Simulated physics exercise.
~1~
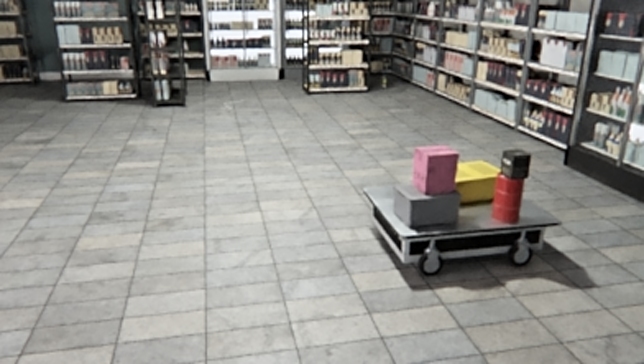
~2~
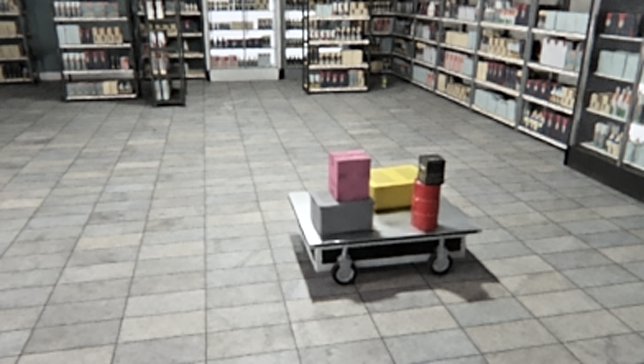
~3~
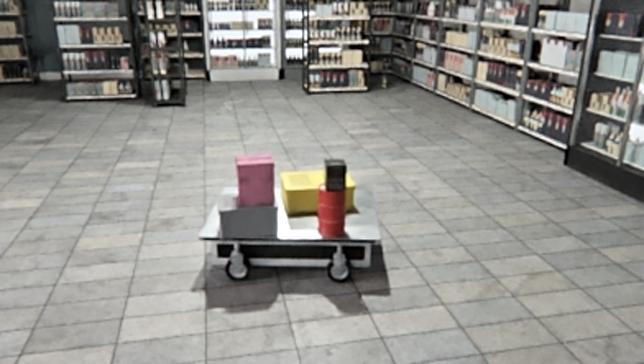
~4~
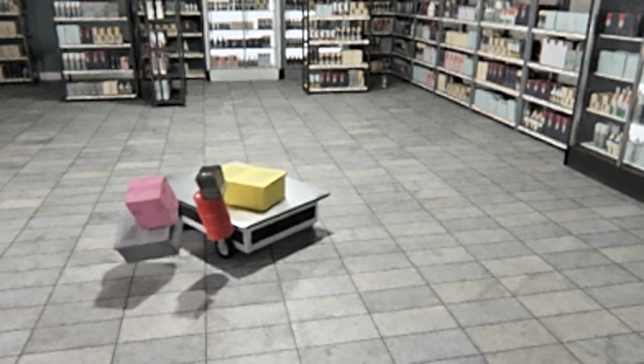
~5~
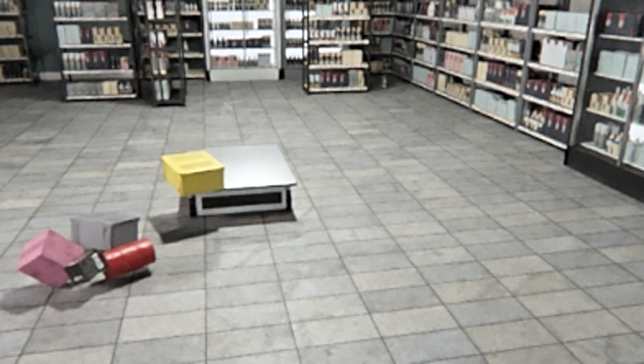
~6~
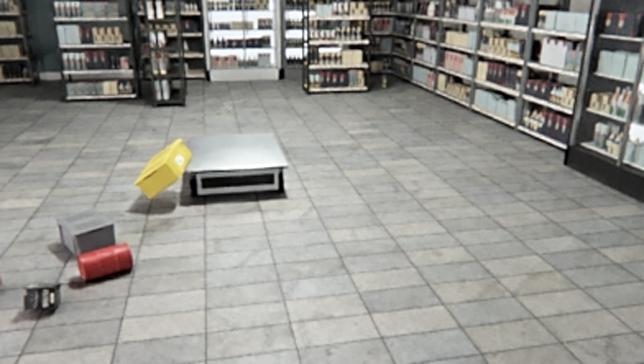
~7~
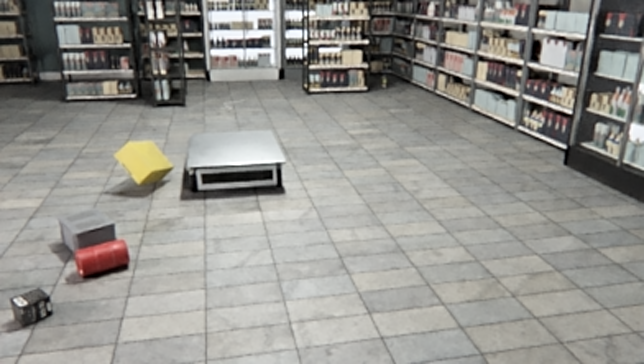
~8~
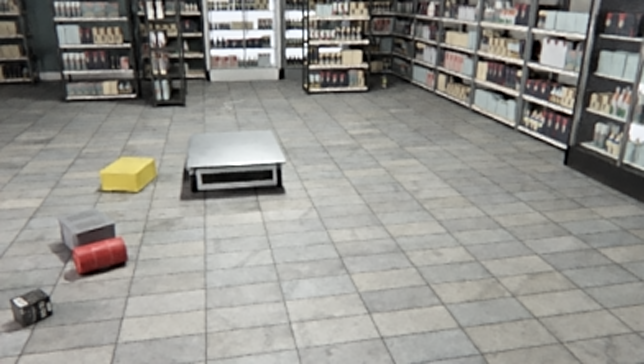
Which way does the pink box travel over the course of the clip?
The pink box moves to the left, first riding on the cart and then tumbling off it.
